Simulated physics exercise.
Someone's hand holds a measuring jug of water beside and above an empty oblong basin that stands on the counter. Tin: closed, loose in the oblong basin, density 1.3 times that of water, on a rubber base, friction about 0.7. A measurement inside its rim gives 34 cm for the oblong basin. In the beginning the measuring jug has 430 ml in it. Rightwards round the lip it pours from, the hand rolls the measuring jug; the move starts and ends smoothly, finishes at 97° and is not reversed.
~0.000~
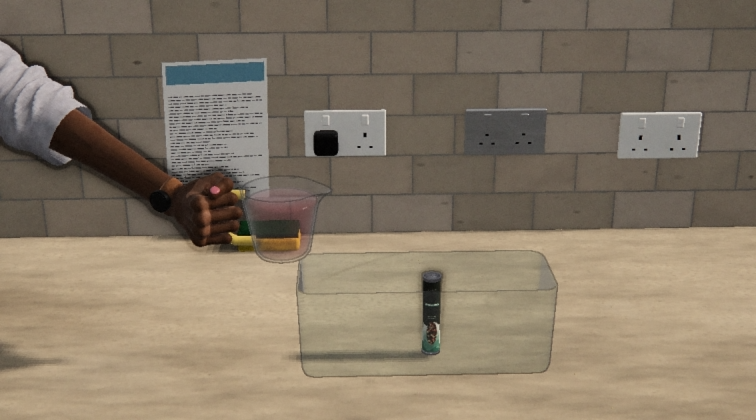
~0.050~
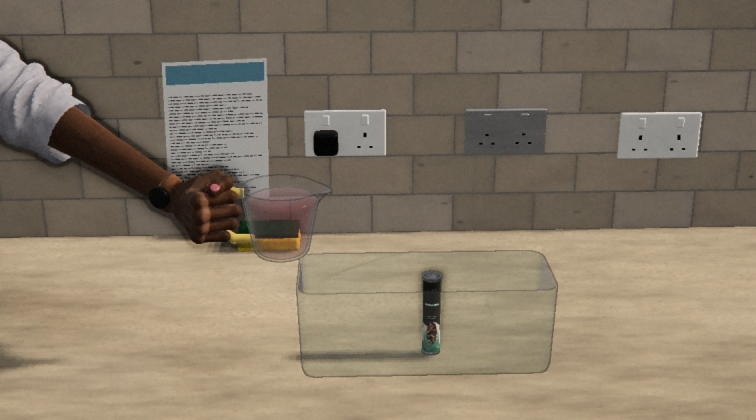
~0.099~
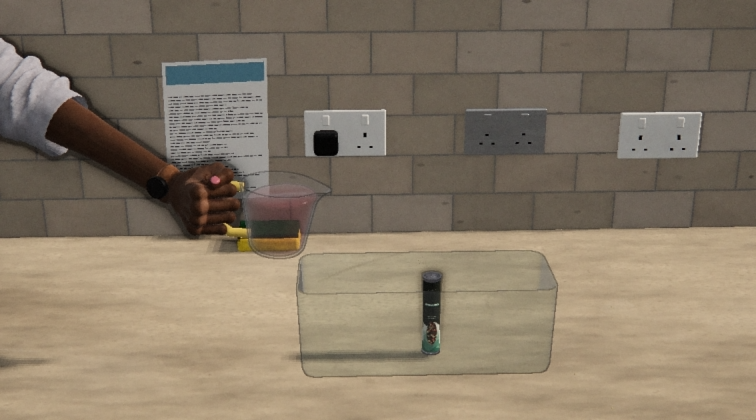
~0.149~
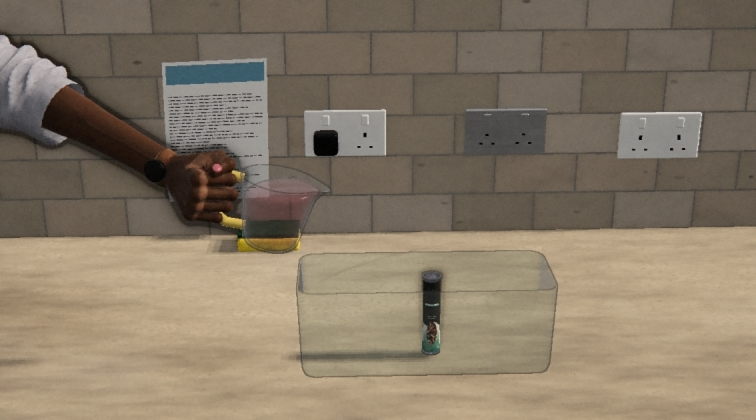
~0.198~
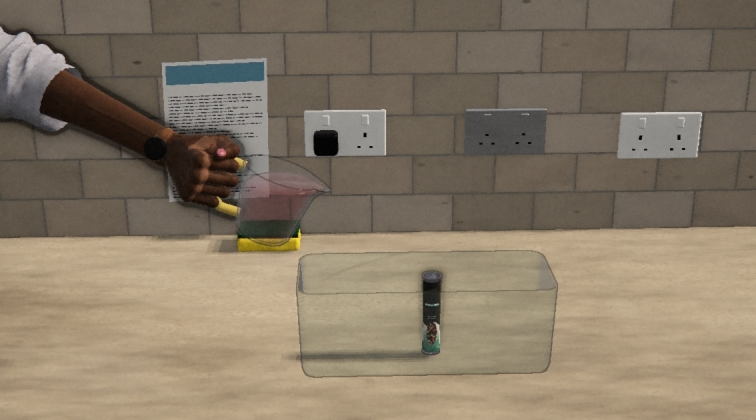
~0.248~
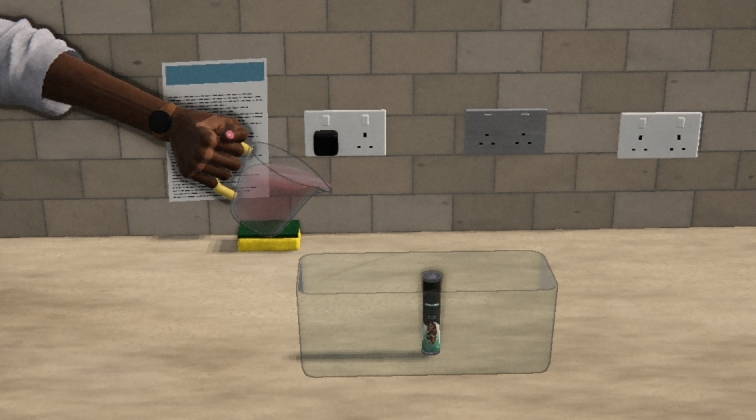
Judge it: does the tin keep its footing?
No, it tips over.
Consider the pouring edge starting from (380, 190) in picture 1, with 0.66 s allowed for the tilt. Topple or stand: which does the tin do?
Result: Tin upright.
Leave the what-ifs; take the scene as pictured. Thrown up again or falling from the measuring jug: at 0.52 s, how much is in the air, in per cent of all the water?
Near 38 per cent at that time.
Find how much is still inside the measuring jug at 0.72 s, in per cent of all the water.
8 per cent or so.
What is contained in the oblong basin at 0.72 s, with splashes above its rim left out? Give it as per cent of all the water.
I'd say roughly 66 in a hundred of it.
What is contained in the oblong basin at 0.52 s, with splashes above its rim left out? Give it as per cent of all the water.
9 %, give or take.
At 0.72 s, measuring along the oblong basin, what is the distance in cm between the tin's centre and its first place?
Near 1 cm.
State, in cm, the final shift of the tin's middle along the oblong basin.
Around 9.0 cm.
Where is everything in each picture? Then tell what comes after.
Tilt 0°; pouring edge (333, 189); surface from (246, 198) to (318, 197); the oblong basin's rim runs from (299, 275) to (550, 271); the tin's top is at (432, 279), in the first picture.
Tilt 1°; pouring edge (333, 189); surface from (246, 197) to (319, 196), in the second picture.
Tilt 5°; pouring edge (333, 189); surface from (245, 195) to (319, 192), in the third picture.
Tilt 12°; pouring edge (332, 189); surface from (244, 190) to (321, 188), in the fourth picture.
Tilt 20°; pouring edge (332, 190); surface from (244, 181) to (325, 183), in the fifth picture.
Tilt 30°; pouring edge (331, 190); surface from (242, 173) to (326, 181); 1 per cent is over the edge, in the sixth picture.
After 0.52 s the tilt is 87° and 54 per cent is still to pour; the tin stands where it began.
After 0.72 s the tilt is 97° and 8 per cent is still to pour; the tin stands 1 cm from where it began.
After 0.93 s the tilt is 97° and 0 per cent is still to pour; the tin leans 48°.
After 1.16 s the tilt is 97° and 0 per cent is still to pour; the tin lies on its side.
In the end the tin lies on its side.
